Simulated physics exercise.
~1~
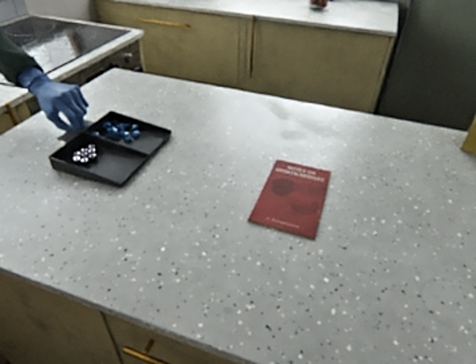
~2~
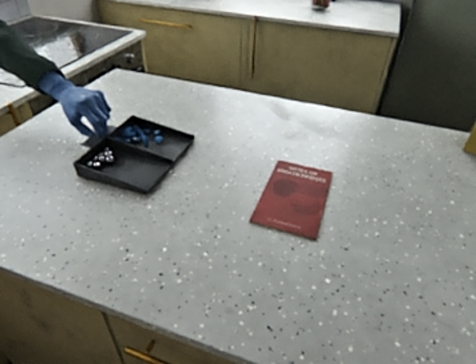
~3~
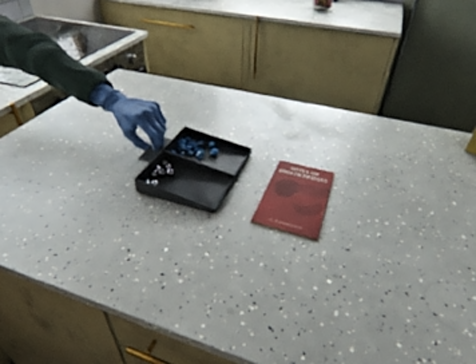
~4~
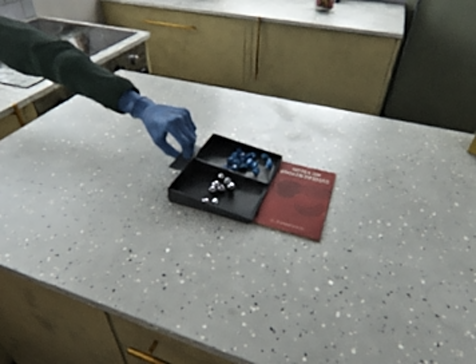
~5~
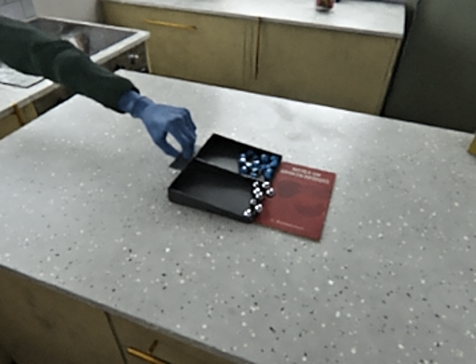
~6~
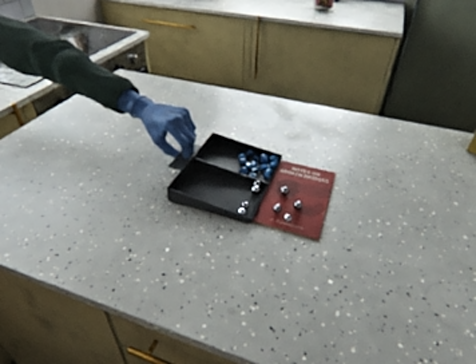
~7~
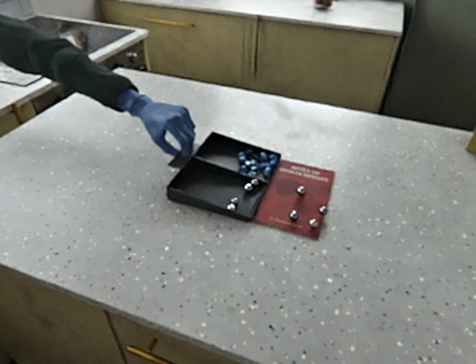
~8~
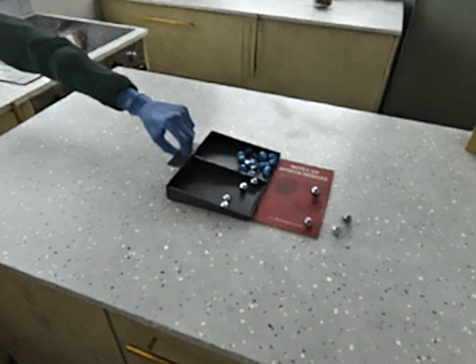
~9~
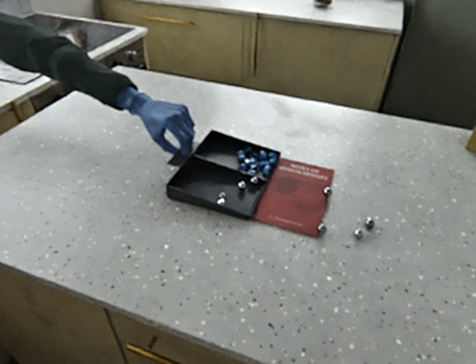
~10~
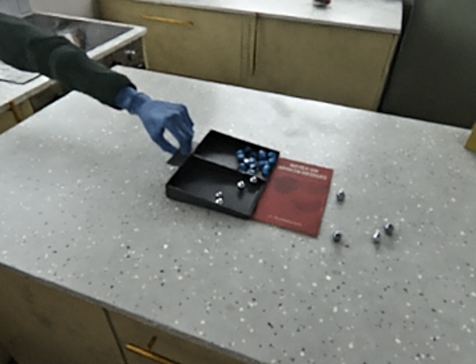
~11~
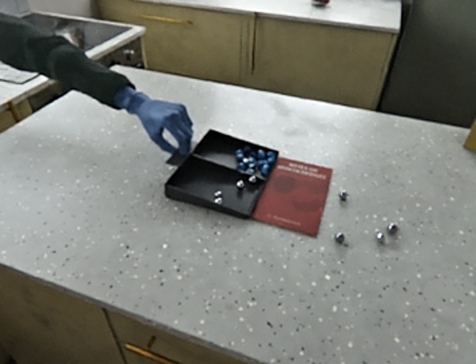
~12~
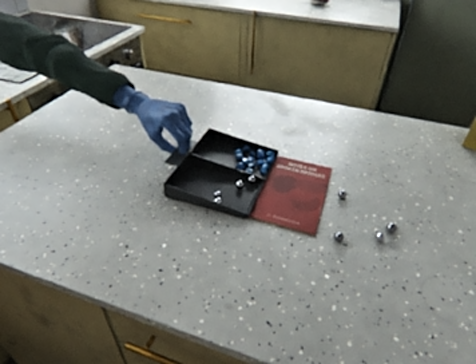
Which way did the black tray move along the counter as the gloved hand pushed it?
The black tray moved to the right, towards the red book.
